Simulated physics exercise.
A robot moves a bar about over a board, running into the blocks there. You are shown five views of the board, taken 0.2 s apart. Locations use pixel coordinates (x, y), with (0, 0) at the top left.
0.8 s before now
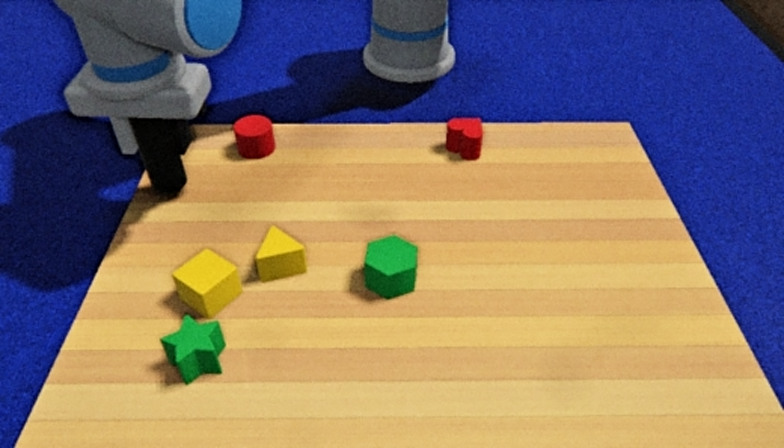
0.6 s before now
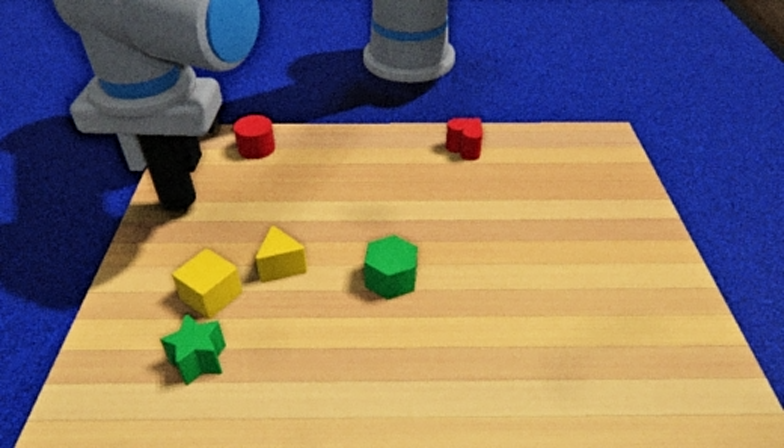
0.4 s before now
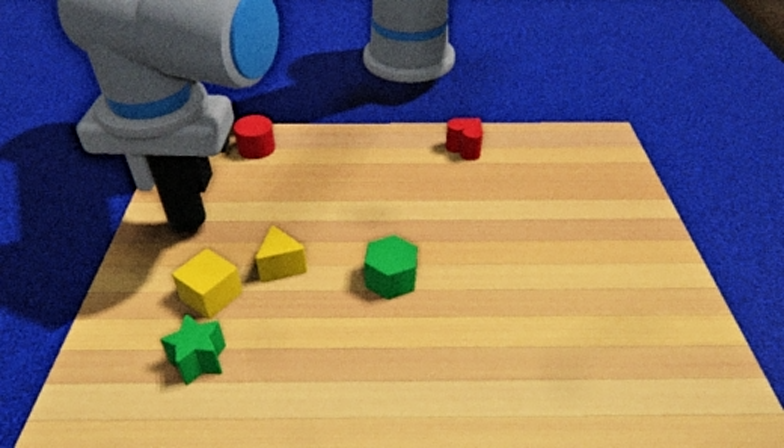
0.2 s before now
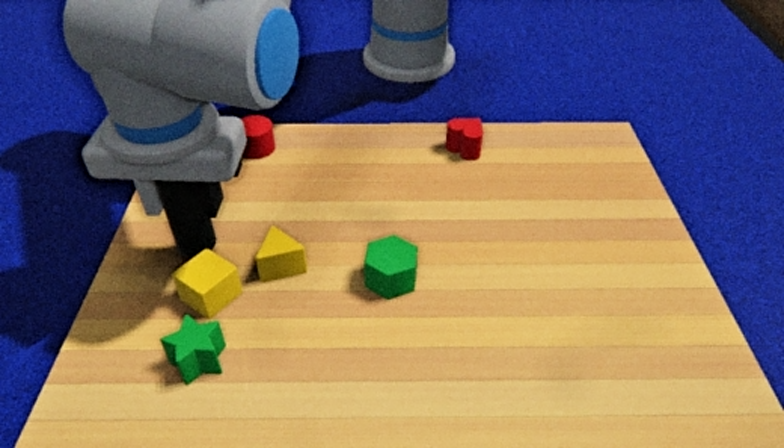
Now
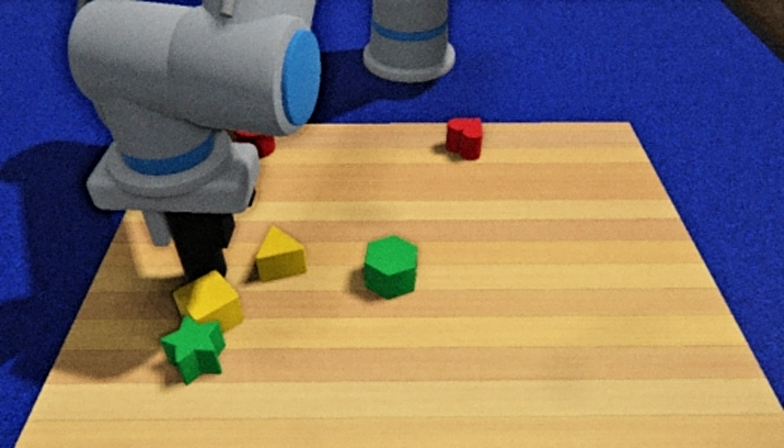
A robot arm moved its black bar down the left side of a wooden board, past a red block, and pushed the yellow square block slightly toward the green star while the other blocks stayed still.
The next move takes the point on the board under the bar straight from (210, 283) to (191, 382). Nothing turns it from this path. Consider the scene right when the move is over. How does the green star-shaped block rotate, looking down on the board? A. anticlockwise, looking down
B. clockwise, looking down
B
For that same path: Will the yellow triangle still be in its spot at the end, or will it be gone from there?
That block stays.
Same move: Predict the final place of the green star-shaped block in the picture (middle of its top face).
Around (161, 408).
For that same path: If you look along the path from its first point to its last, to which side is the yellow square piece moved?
It shifts to the left.
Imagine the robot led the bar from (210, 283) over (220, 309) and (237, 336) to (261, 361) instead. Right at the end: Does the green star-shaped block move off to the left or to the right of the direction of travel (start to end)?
Sideways shift: Right.
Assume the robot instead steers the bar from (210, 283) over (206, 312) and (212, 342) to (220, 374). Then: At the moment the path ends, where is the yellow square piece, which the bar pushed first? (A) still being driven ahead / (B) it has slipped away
I'll go with A - still being driven ahead.
On the path given first. One third of the way, bar at (201, 305); green star-shaped block at (181, 364); yellow square piece at (206, 322).
Two thirds of the way, bar at (195, 338); green star-shaped block at (169, 395), turned 30° clockwise; yellow square piece at (209, 355).
At the end, bar at (188, 374); green star-shaped block at (161, 408), turned 35° clockwise; yellow square piece at (222, 380), turned 30° anticlockwise; yellow triangle unmoved.
